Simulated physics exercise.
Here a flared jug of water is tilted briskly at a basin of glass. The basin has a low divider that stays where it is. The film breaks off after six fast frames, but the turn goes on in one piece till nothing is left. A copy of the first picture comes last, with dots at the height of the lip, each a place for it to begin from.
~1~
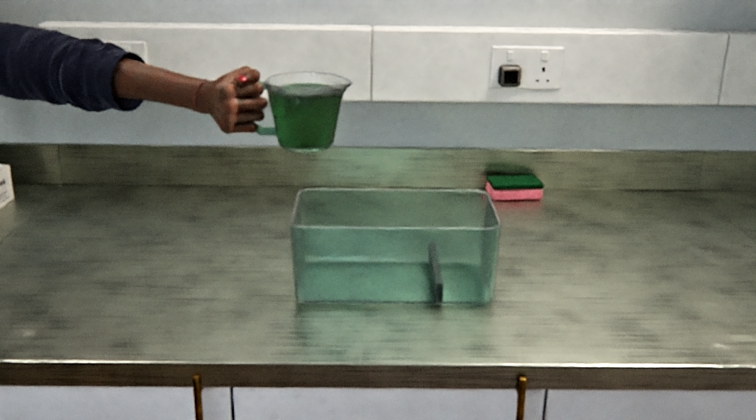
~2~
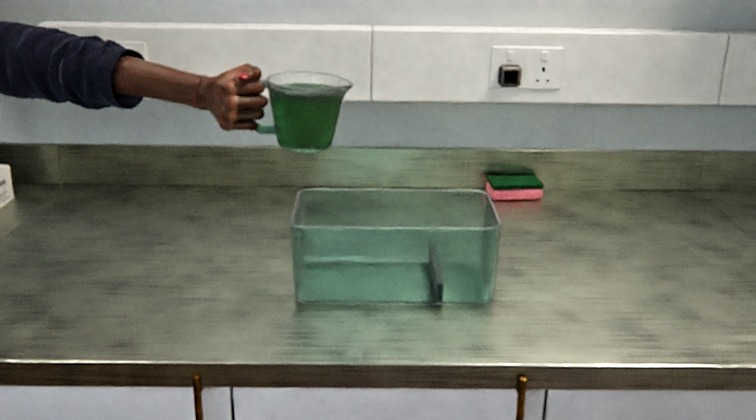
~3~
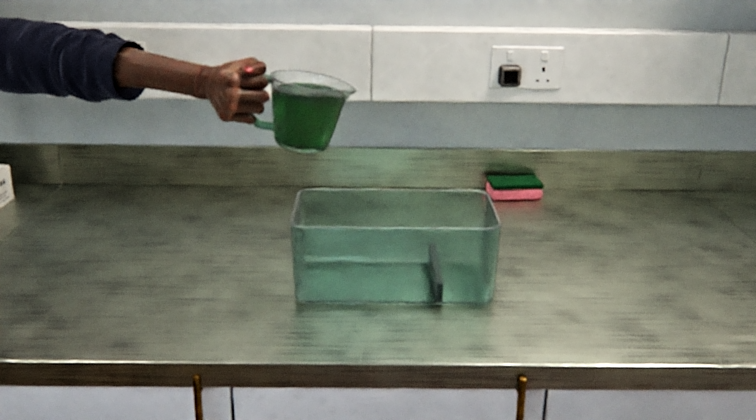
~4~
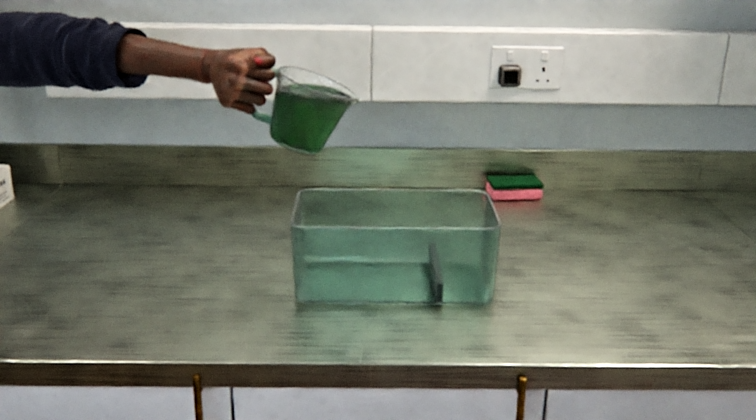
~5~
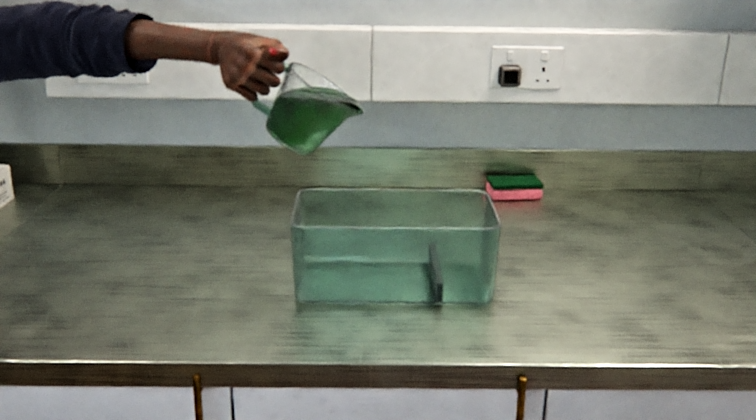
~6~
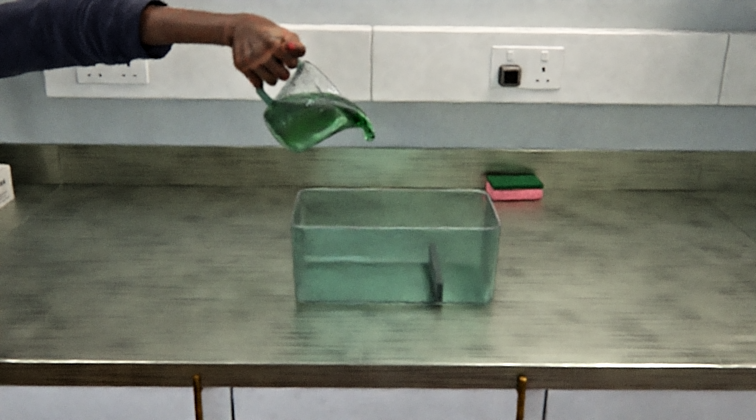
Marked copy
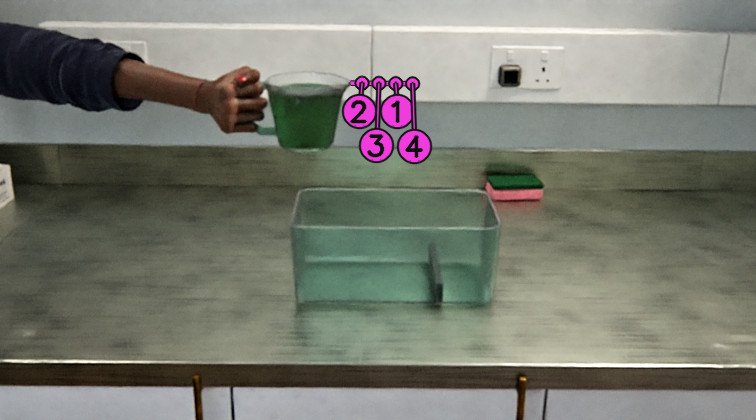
We see a hand at the left holding a flared jug of green liquid above a glass basin on a metal counter, first upright, then tilting it briskly to the right until liquid comes over the lip.
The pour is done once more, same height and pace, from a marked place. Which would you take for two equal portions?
4 is best.
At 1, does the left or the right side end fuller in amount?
The left side.
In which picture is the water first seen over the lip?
In picture 5.
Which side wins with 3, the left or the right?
The left side.
In magenta, 1 at (395, 83); 2 at (362, 83); 3 at (378, 83); 4 at (412, 83).
With 1, about 72 % ends left of the wall and 25 % right of it.
With 2, about 85 % ends left of the wall and 12 % right of it.
With 3, about 81 % ends left of the wall and 15 % right of it; 5 % is lost outside.
With 4, about 48 % ends left of the wall and 50 % right of it.
